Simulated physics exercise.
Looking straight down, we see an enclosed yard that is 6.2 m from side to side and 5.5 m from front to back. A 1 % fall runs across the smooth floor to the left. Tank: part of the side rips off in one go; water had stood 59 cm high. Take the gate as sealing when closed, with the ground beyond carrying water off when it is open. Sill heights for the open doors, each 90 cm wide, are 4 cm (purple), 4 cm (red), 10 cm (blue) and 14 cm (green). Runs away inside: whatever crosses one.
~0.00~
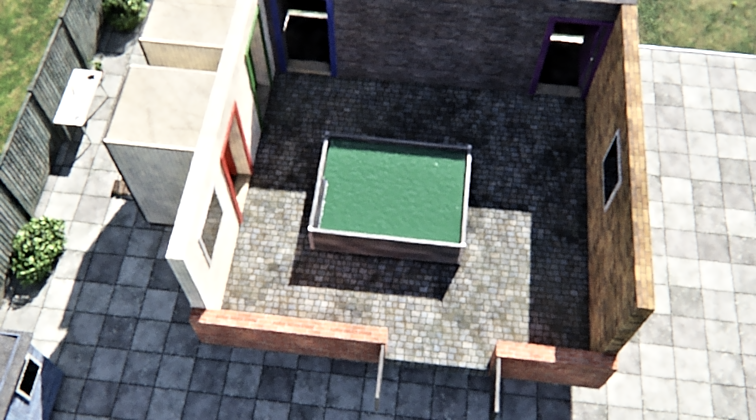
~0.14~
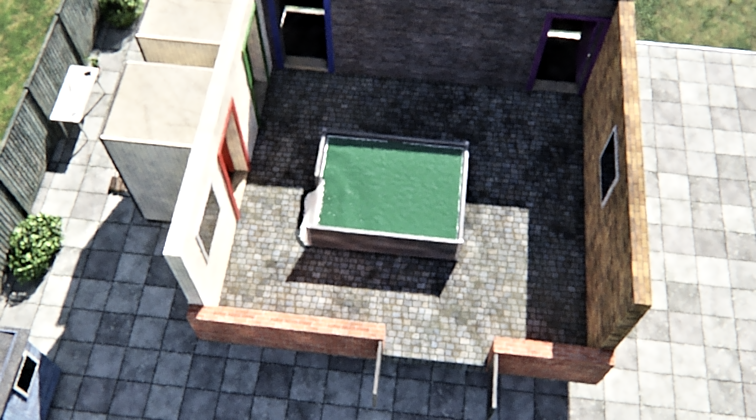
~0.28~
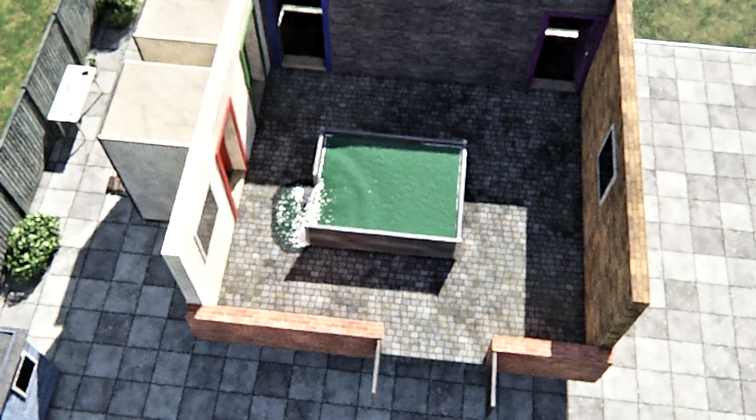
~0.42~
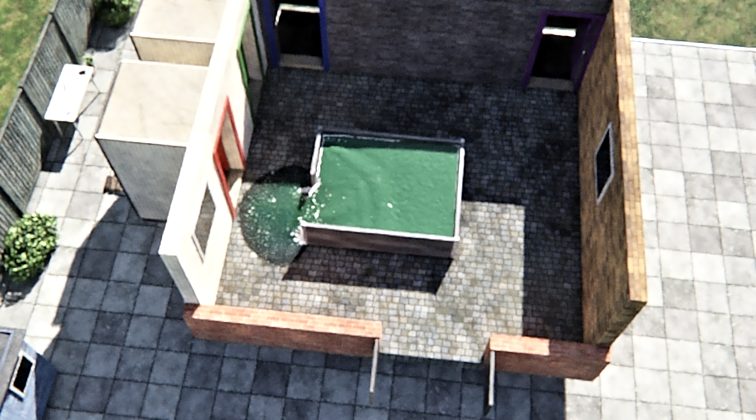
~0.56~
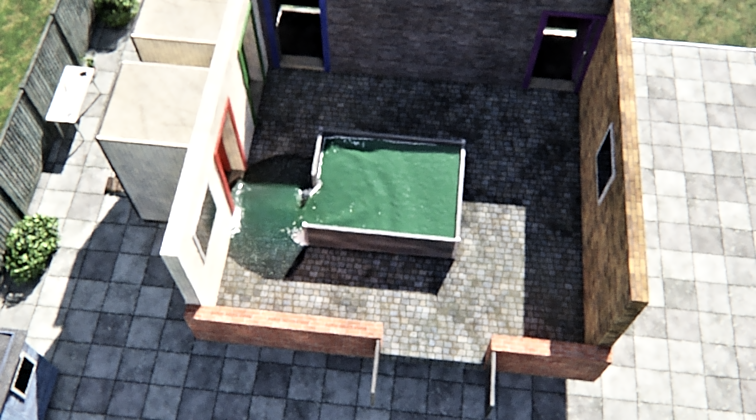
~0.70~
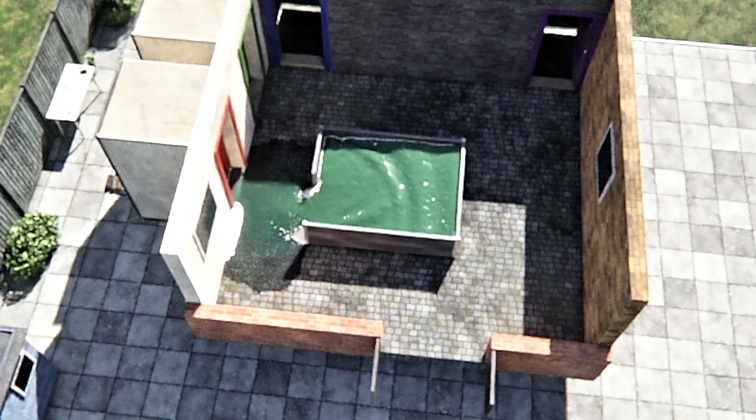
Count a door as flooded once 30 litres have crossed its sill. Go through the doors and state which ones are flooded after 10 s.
In order: The purple door holds the inflow within the limit; the red door lets the inflow top the limit; the blue door holds the inflow within the limit; the green door holds the inflow within the limit.
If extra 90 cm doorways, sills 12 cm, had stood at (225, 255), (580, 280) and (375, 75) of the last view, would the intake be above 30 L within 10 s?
Door 1: Higher; door 2: Lower; door 3: Lower.
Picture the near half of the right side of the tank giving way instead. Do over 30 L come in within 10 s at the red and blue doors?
Measured against that limit, red comes out short of it and blue comes out short of it.
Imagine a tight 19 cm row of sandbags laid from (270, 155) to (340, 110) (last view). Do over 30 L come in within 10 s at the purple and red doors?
Then the purple door is short of it and the red door is over the mark.
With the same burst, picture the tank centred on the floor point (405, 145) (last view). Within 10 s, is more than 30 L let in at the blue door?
After that, the blue door ends up outside the limit.
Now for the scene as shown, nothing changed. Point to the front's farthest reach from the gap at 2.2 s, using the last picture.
I'd put it near pixel (269, 66) of the last picture.
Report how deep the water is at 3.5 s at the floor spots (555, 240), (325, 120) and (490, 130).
First spot near 0 cm, second near 1 cm, third near 0 cm.
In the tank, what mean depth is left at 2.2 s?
Some 37 cm.
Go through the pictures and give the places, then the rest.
The first frame shows the tank at (392, 190) is whole and still, 59 cm deep.
In the second frame, water pours out at (316, 214) and has run 0.5 m, to a hidden place; typically 5 cm deep outside, 59 cm at the tank's back.
In the third frame, water pours out at (314, 213) and has run 0.8 m, to (282, 192); typically 9 cm deep outside, 59 cm at the tank's back.
In the fourth frame, the front is at (249, 197), 1.2 m from the gap at (312, 213); 1.6 m2 of floor is under water; 59 cm left at the back of the tank.
In the fifth frame, water pours out at (313, 213) and has run 1.6 m, to (227, 195); typically 6 cm deep outside, 59 cm at the tank's back.
In the sixth frame, water pours out at (313, 212) and has run 1.9 m, to (250, 151); typically 6 cm deep outside, 58 cm at the tank's back.
After 1.4 s water covers 15 % of the floor and is deepest (38 cm) near (212, 320); purple door not reached, red door 18 cm at the sill, 115 L in, blue door not reached, green door 3 cm at the sill, 0 L in.
After 2.2 s water covers 25 % of the floor and is deepest (40 cm) near (212, 320); purple door not reached, red door 23 cm at the sill, 278 L in, blue door not reached, green door 3 cm at the sill, 0 L in.
After 3.5 s water covers 45 % of the floor and is deepest (28 cm) near (215, 310); purple door not reached, red door 20 cm at the sill, 478 L in, blue door 8 cm at the sill, 0 L in, green door 3 cm at the sill, 0 L in.
After 6.0 s water covers 65 % of the floor and is deepest (20 cm) near (212, 320); purple door not reached, red door 15 cm at the sill, 684 L in, blue door 7 cm at the sill, 0 L in, green door 3 cm at the sill, 0 L in.
After 10.0 s water covers 95 % of the floor and is deepest (12 cm) near (212, 320); purple door 6 cm at the sill, 1 L in, red door 10 cm at the sill, 825 L in, blue door 6 cm at the sill, 0 L in, green door 4 cm at the sill, 0 L in.
